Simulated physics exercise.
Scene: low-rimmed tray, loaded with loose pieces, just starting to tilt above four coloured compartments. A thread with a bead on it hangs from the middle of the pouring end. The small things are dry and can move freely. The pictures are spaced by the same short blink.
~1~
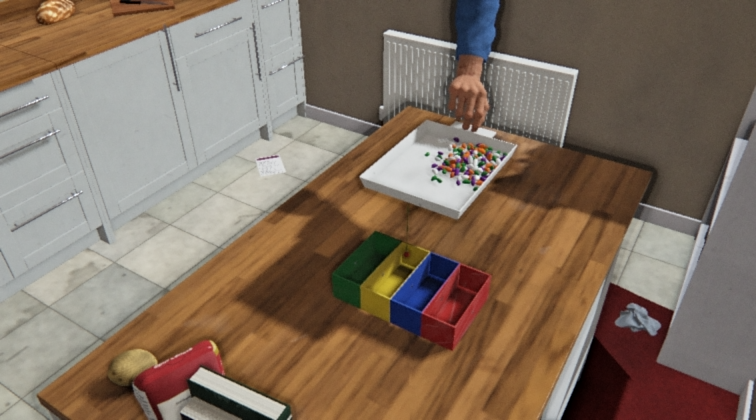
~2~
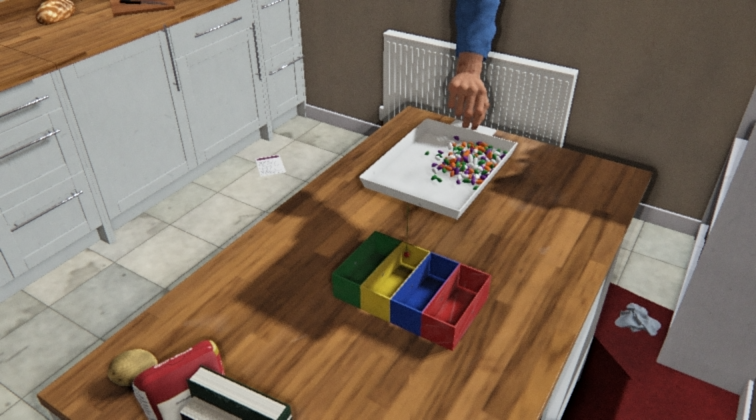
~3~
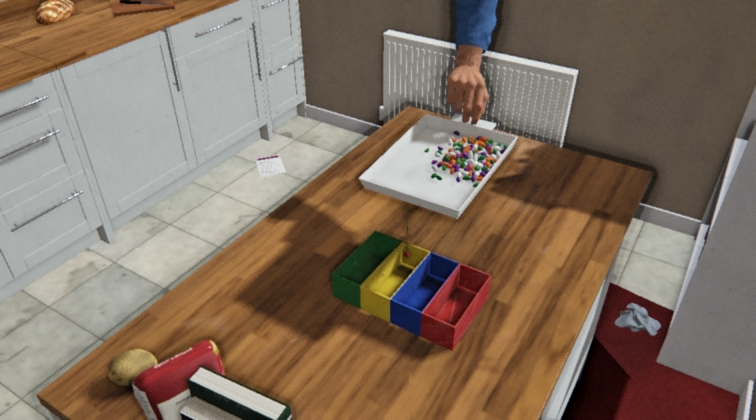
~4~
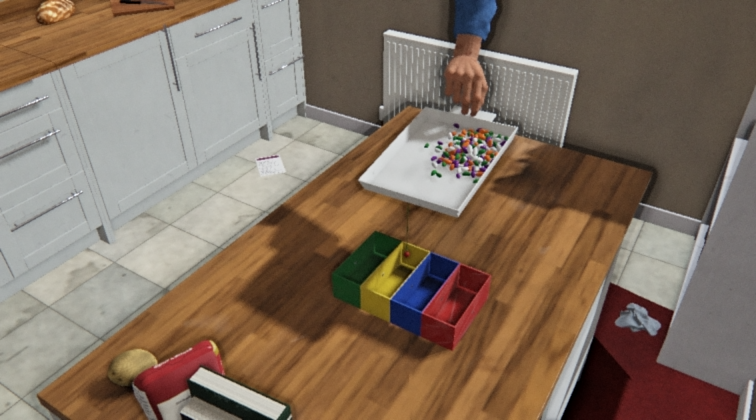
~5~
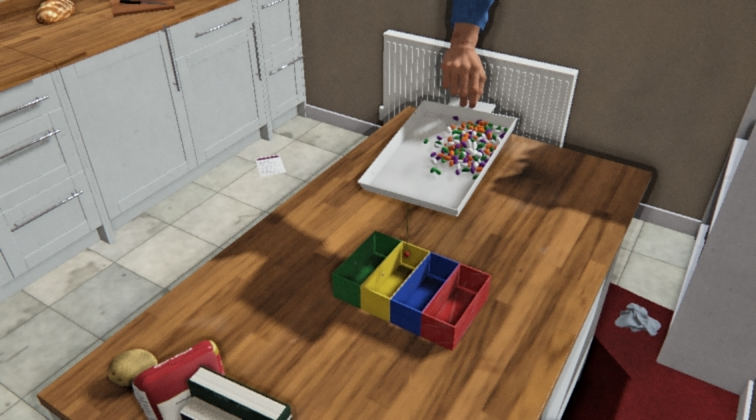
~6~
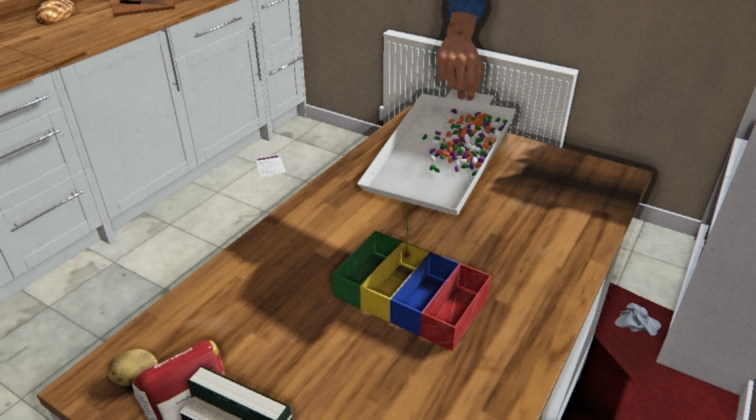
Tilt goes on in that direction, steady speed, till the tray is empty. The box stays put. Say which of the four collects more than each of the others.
The green one collects the most.
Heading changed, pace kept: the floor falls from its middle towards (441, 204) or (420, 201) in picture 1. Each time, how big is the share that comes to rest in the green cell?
In turn 0 and 10 in a hundred.
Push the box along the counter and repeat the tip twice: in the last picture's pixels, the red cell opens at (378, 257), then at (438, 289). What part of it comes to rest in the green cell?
About 0 per cent, then about 40 per cent.
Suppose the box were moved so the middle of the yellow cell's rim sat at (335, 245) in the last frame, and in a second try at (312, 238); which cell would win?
The blue one, then red.
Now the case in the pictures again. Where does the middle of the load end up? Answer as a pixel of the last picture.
Close to (361, 285), more or less.
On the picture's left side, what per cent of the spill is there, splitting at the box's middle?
About 100 per cent.
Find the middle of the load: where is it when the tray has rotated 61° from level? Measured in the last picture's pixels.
Look close to (397, 186) in the last picture.
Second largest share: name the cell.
The runner-up: The yellow one.
Soon, tray tipped steeply; nearly all on the tray; a stray few falling or outside the box.
A while on, tray tipped right over; about half on the tray; about a quarter in the green cell; a small part in the yellow cell; about a quarter falling or outside the box.
Towards the end, tray tipped past a quarter turn; about half in the green cell; about a quarter in the yellow cell; a stray few in the blue cell; about a quarter falling or outside the box.
Finally, tray tipped past a quarter turn; about half in the green cell; about a quarter in the yellow cell; a stray few in the blue cell; none in the red cell; about a quarter outside the box.
